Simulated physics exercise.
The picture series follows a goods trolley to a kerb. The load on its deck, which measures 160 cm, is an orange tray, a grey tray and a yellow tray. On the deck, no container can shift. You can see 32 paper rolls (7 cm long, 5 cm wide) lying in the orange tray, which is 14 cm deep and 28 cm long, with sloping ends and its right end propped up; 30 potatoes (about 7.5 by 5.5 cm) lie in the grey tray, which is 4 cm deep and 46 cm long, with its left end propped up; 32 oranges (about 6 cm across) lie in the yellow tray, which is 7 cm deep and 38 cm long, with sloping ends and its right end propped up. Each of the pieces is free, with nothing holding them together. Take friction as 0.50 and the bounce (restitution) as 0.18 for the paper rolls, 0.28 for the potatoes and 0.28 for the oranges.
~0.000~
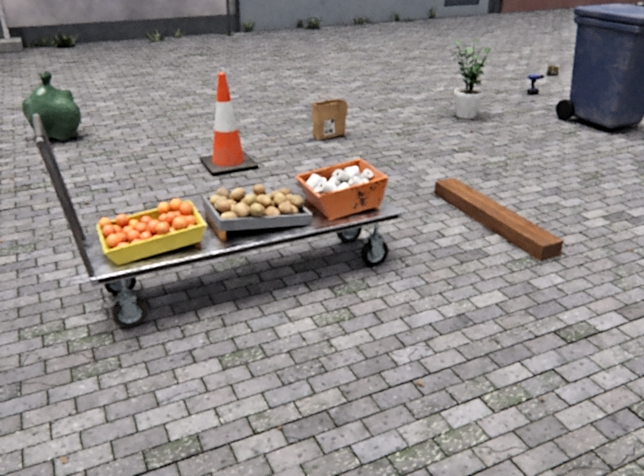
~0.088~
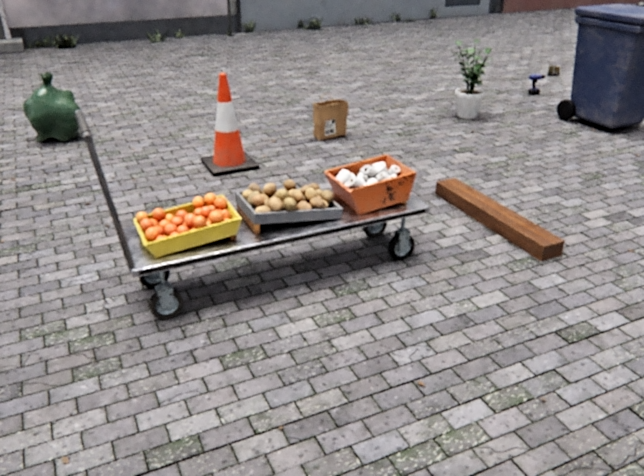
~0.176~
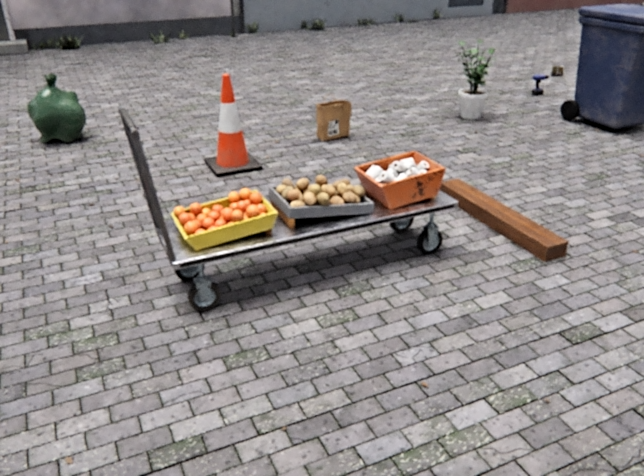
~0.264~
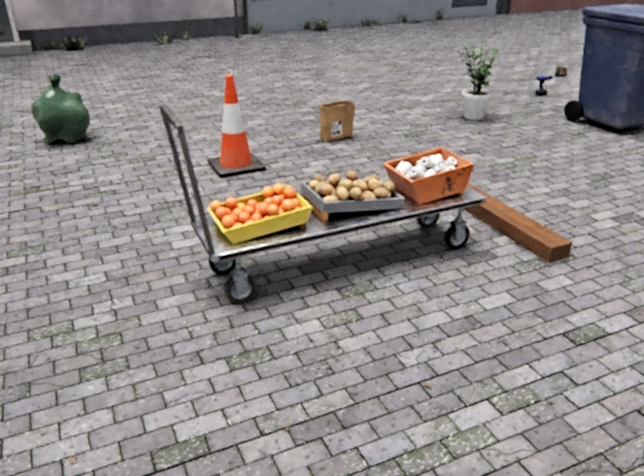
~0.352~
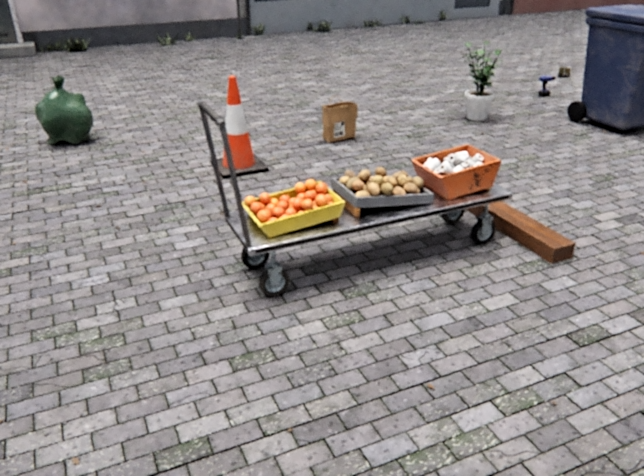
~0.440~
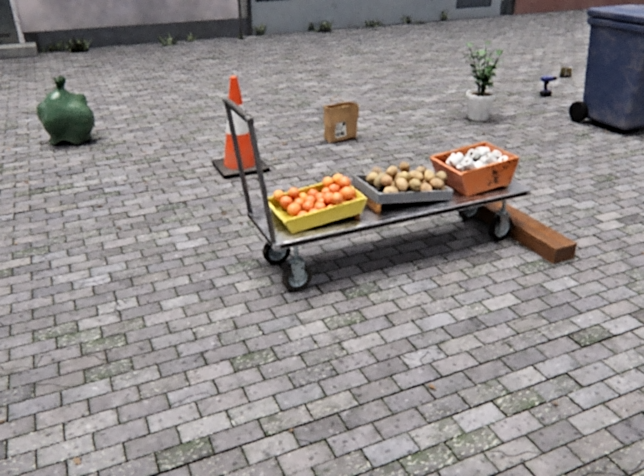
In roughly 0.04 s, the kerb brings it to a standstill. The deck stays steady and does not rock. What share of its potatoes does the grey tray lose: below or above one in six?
It sheds over a sixth of them.
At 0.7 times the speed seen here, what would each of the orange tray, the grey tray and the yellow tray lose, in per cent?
In that case orange tray 0, grey tray 20, yellow tray 0 per cent.
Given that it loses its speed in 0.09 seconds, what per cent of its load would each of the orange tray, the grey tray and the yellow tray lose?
In that case orange tray 0, grey tray 30 and yellow tray 10 per cent.
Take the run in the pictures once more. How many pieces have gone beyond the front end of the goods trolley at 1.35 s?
About 2.
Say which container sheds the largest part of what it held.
Grey tray.
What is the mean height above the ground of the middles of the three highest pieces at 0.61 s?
About 60 cm.
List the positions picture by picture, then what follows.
In the first picture (we follow the rim corner now nearest the camera; the camera pans a little), grey tray at (222, 220); yellow tray at (107, 251); 80 cm still to roll; nothing out yet.
In the second picture, grey tray at (257, 213); yellow tray at (147, 244); 63 cm still to roll.
In the third picture, grey tray at (292, 208); yellow tray at (187, 237); 46 cm still to roll.
In the fourth picture, grey tray at (327, 202); yellow tray at (225, 231); 29 cm still to roll.
In the fifth picture, grey tray at (359, 197); yellow tray at (262, 225); 12 cm still to roll.
In the sixth picture, grey tray at (380, 194); yellow tray at (286, 220); stopped; nothing out yet.
After 0.49 s, 0 of 32 out of the orange tray, 2 of 30 out of the grey tray and 0 of 32 out of the yellow tray.
After 0.61 s, 1 of 32 out of the orange tray, 7 of 30 out of the grey tray and 3 of 32 out of the yellow tray.
After 0.84 s, 1 of 32 out of the orange tray, 8 of 30 out of the grey tray and 6 of 32 out of the yellow tray.
Final count (at 1.35 s), 1 of 32 out of the orange tray, 9 of 30 out of the grey tray and 6 of 32 out of the yellow tray. Asked share, 9 of 30, 30 per cent.
